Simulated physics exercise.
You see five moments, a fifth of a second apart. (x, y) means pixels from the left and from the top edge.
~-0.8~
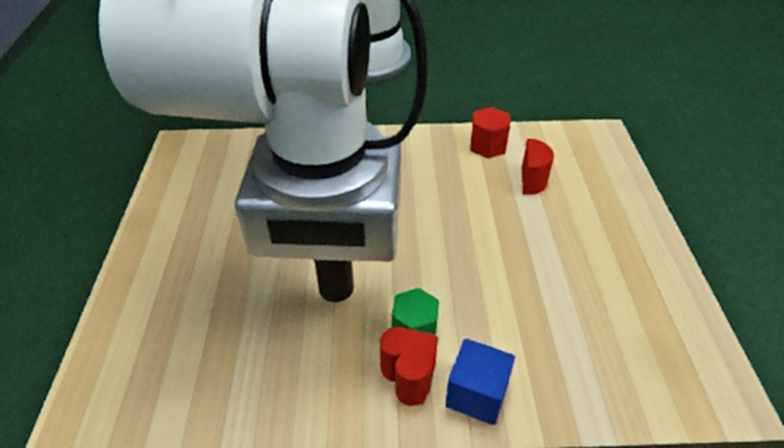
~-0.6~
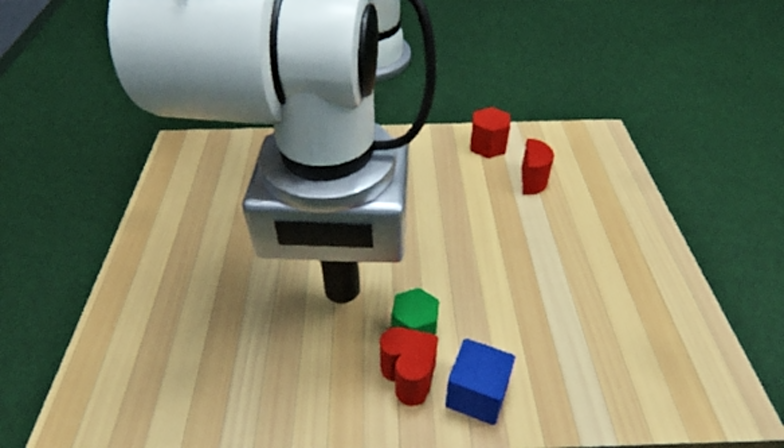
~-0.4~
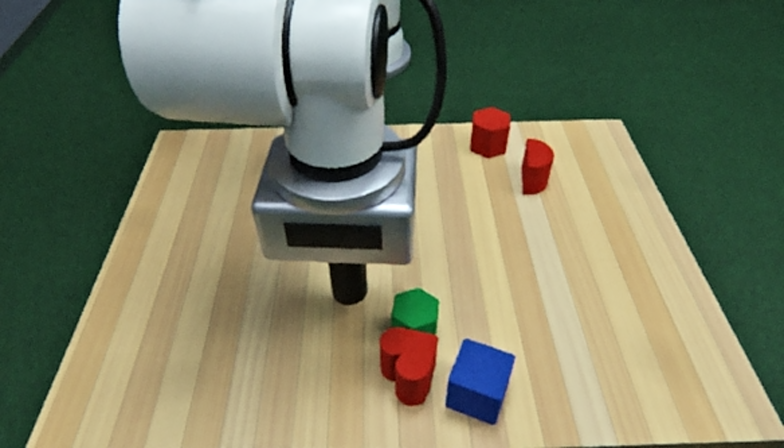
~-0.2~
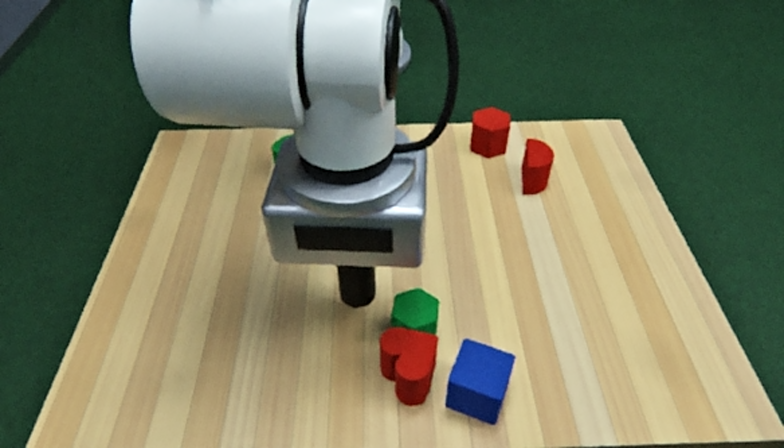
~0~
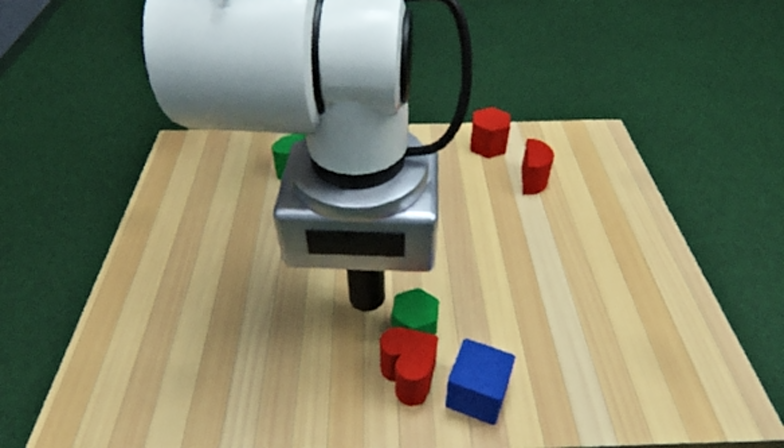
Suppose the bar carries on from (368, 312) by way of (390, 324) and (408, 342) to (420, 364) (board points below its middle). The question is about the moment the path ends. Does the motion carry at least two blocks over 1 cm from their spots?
Yes
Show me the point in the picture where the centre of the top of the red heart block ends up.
It will end up at (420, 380).
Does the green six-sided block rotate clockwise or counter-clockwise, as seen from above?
Looking down, it rotates anti-clockwise.
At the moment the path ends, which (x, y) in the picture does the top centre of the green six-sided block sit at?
At pixel (462, 325).
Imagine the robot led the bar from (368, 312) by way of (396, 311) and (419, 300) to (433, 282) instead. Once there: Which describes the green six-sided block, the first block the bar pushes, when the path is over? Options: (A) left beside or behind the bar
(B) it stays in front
(A)
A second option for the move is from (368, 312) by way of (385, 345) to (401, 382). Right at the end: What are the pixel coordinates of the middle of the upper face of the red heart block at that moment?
Most likely (439, 391).
On the path given first. Halfway along, bar at (401, 318); green six-sided block at (442, 316).
At the end, bar at (421, 349); red heart block at (420, 380); green six-sided block at (462, 325), turned 25° anticlockwise; blue square at (490, 370), turned 15° clockwise.
